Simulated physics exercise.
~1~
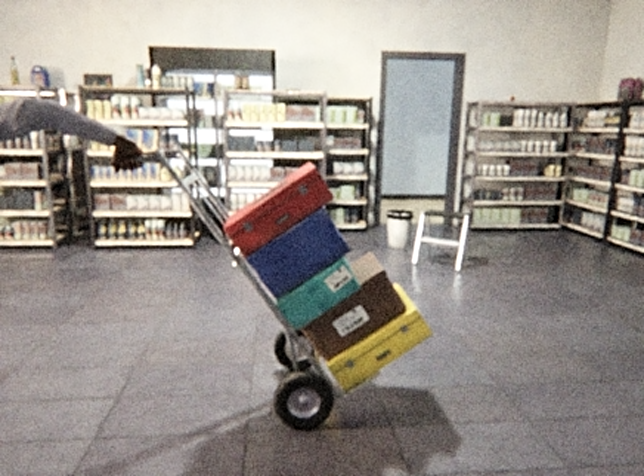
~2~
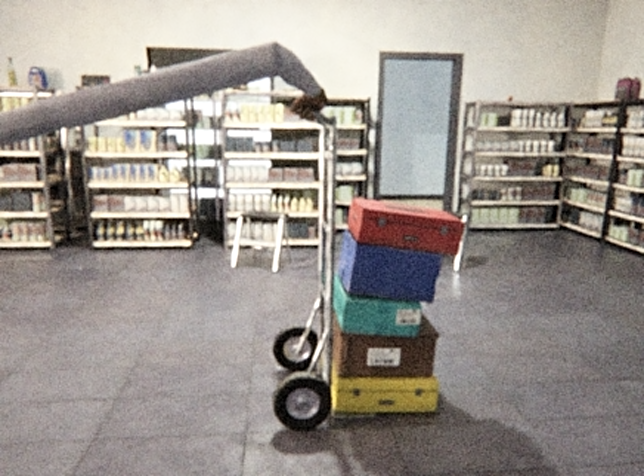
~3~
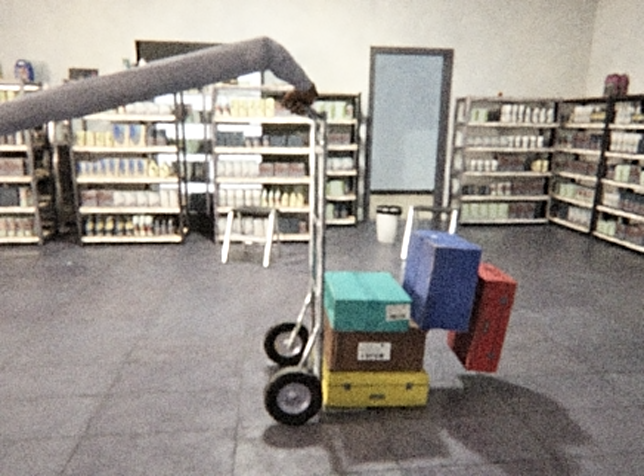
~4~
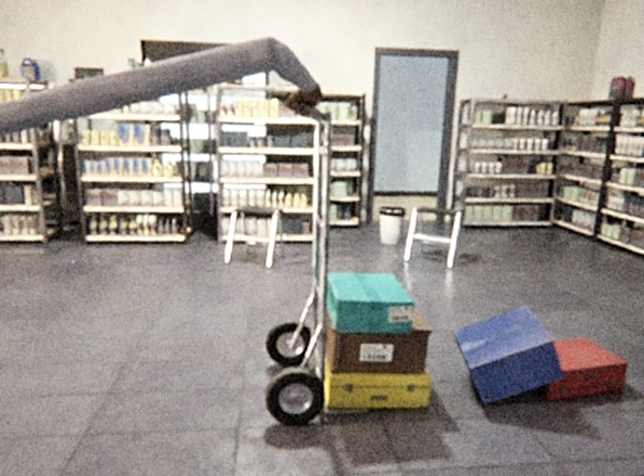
To begin with, a gloved hand at the end of a grey sleeve holds a sack truck tilted back in a shelf-lined storeroom, with five boxes stacked loose on it. The arm brings the truck upright, and the red toolbox and blue parcel at the top lean away from the handle. Both then topple off to the right, the red one dropping ahead of the blue. They land on the dark tiled floor, the blue parcel resting tilted against the red toolbox. The turquoise parcel, brown tote and yellow toolbox remain stacked on the upright truck.
